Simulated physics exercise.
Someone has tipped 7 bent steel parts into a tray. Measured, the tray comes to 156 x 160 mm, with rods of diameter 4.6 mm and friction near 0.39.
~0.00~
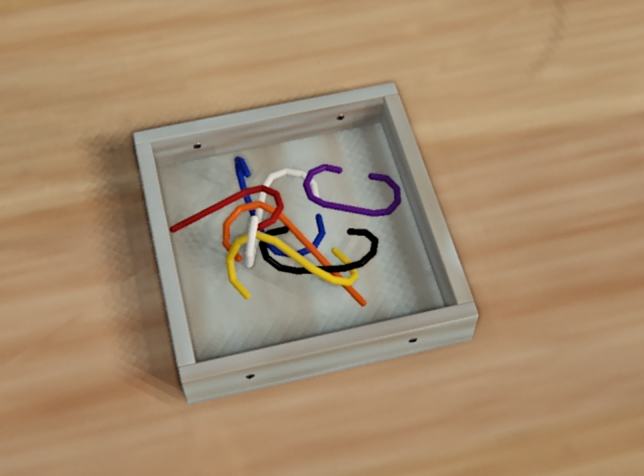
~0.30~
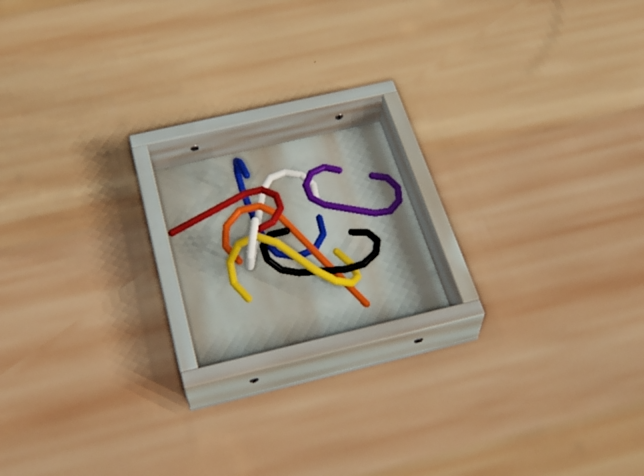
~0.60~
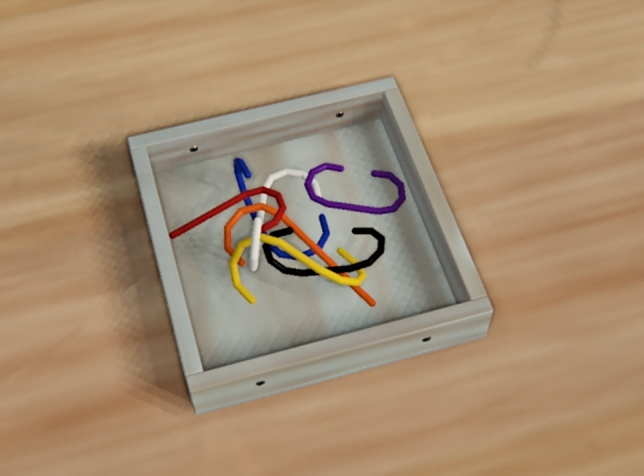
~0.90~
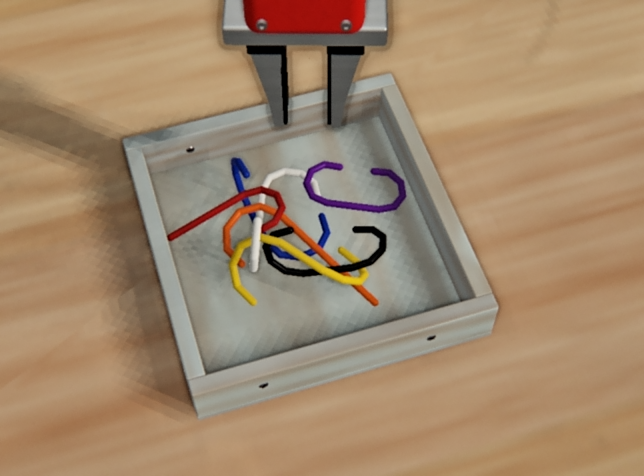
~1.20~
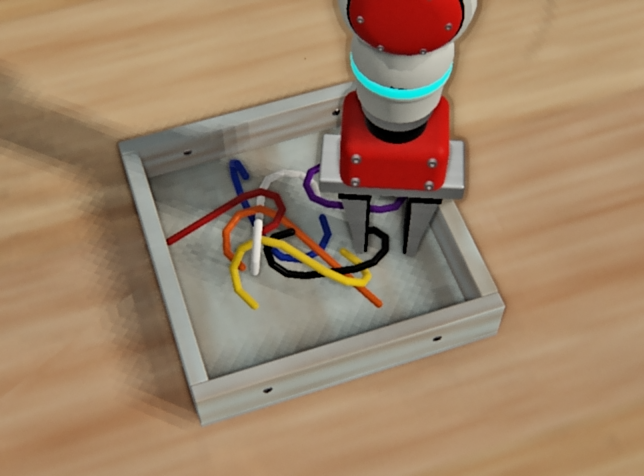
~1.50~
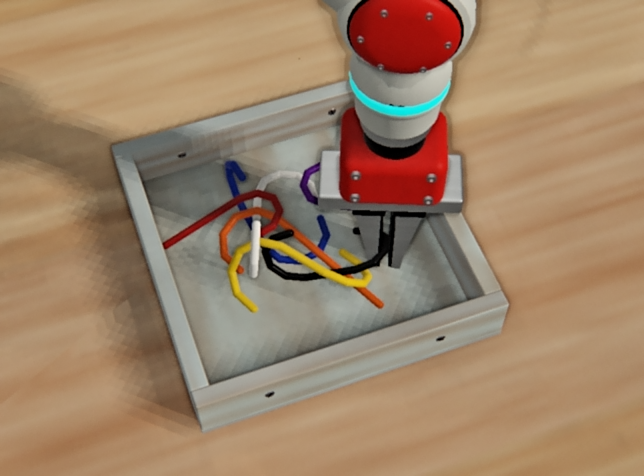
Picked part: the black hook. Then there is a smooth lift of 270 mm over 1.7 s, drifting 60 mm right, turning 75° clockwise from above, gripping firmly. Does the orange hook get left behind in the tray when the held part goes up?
Yes, watch - it does not get raised.
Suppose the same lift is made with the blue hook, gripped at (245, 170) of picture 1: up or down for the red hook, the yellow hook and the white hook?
The red hook goes with it, the yellow hook goes with it and the white hook goes with it.
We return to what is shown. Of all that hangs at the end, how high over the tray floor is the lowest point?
Height: Approx. 270 mm.
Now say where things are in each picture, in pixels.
The first picture shows fingers out of view, 228 mm above the grip; orange hook from (239, 259) to (363, 303), passing over blue hook, under yellow hook, under red hook; black hook from (285, 230) to (350, 232), passing over blue hook, over and under yellow hook.
The second picture shows fingers out of view, 228 mm above the grip; purple hook from (372, 176) to (339, 170), passing over white hook; blue hook from (247, 175) to (319, 218), passing under white hook, under orange hook, over and under red hook.
The third picture shows fingers out of view, 213 mm above the grip; white hook from (318, 198) to (258, 221), passing over blue hook, over and under yellow hook, under purple hook; red hook from (259, 231) to (173, 235), passing over and under blue hook, over orange hook.
The fourth picture shows fingers (308, 96) 114 mm above the grip; black hook from (290, 230) to (356, 230), passing over blue hook, over and under yellow hook; yellow hook from (341, 250) to (253, 302), passing over and under white hook, over orange hook, over and under black hook.
The fifth picture shows fingers (386, 228) 14 mm above the grip; orange hook from (242, 267) to (379, 304), passing over blue hook, under yellow hook, under red hook.
The sixth picture shows fingers (385, 242) closed on the black hook; orange hook from (240, 270) to (380, 305); black hook from (290, 233) to (356, 231).
After 2.01 s, lowest point more than 20 mm over the tray floor, black hook 58 mm.
After 2.43 s, lowest point more than 20 mm over the tray floor, black hook 158 mm.
After 3.20 s, lowest point more than 20 mm over the tray floor, black hook 272 mm.
End, hanging black hook 272 mm; the other 6 are down.
